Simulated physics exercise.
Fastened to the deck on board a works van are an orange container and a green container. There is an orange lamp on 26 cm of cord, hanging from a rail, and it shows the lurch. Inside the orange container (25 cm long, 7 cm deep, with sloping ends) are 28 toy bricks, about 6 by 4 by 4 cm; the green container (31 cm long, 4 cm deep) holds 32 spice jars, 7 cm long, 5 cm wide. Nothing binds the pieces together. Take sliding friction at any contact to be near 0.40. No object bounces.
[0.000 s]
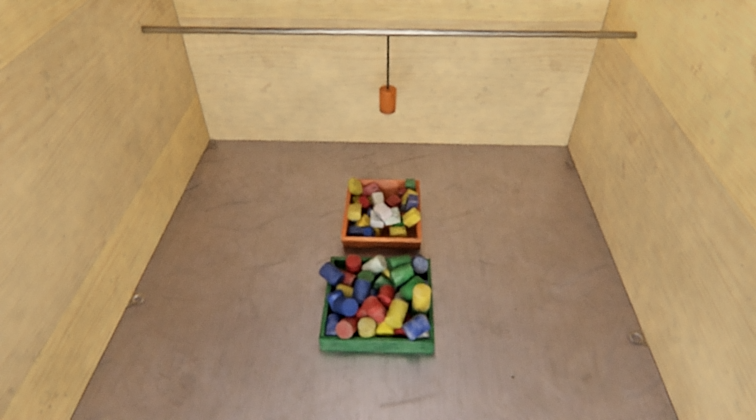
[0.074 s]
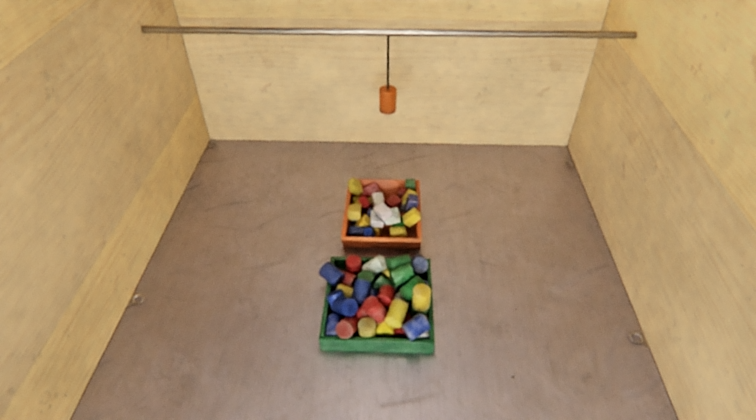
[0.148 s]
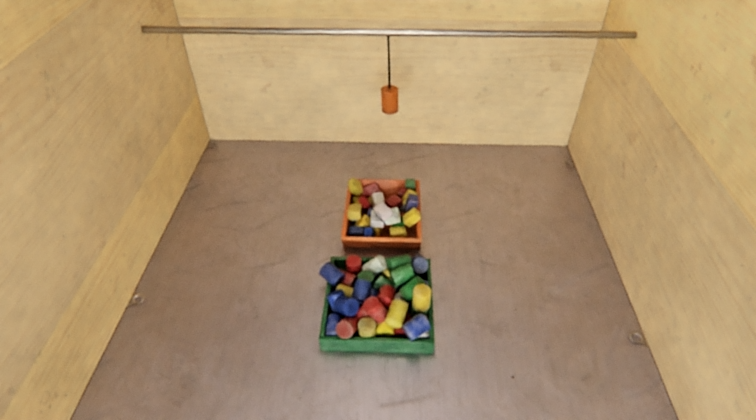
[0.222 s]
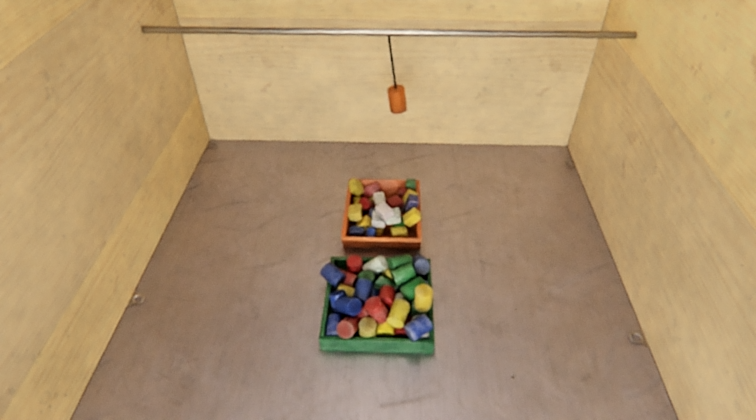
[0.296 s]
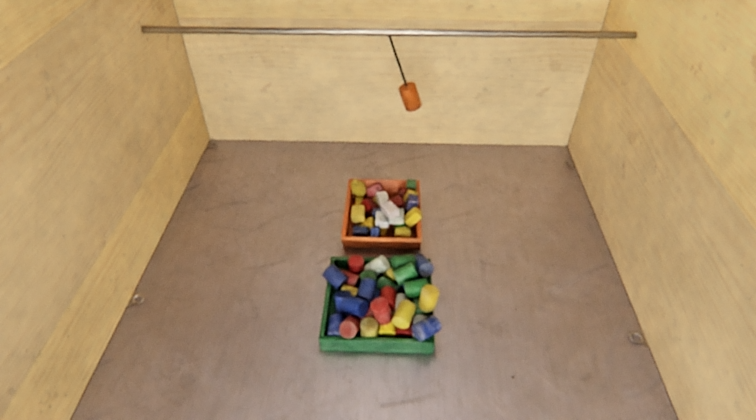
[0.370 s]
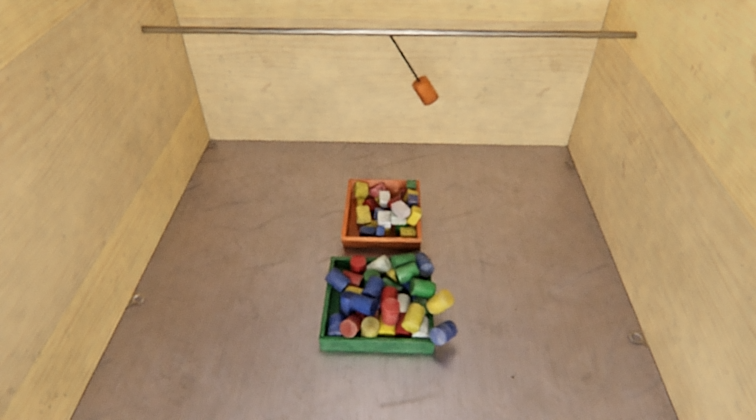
In a wood-walled space, an orange lamp hangs straight from a rail above an orange container and a green container, both full of colourful pieces. The lamp swings steadily out to the right as the contents shift rightward, and two pieces slide over the green container's right side while both containers stay put.
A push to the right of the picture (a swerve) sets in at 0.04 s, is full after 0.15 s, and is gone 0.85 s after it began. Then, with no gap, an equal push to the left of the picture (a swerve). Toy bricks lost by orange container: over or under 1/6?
Under.
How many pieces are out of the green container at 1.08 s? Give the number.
At that moment the green container count out stands near 8.
After 0.69 s, the orange container has all 28 and the green container is down by 8 of 32.
After 1.08 s, the orange container has all 28 and the green container is down by 8 of 32.
After 1.63 s, the orange container is down by 1 of 28 and the green container is down by 9 of 32.
When it is over (at 2.34 s), the orange container is down by 1 of 28 and the green container is down by 9 of 32. Asked share, 1 of 28, 4 per cent.
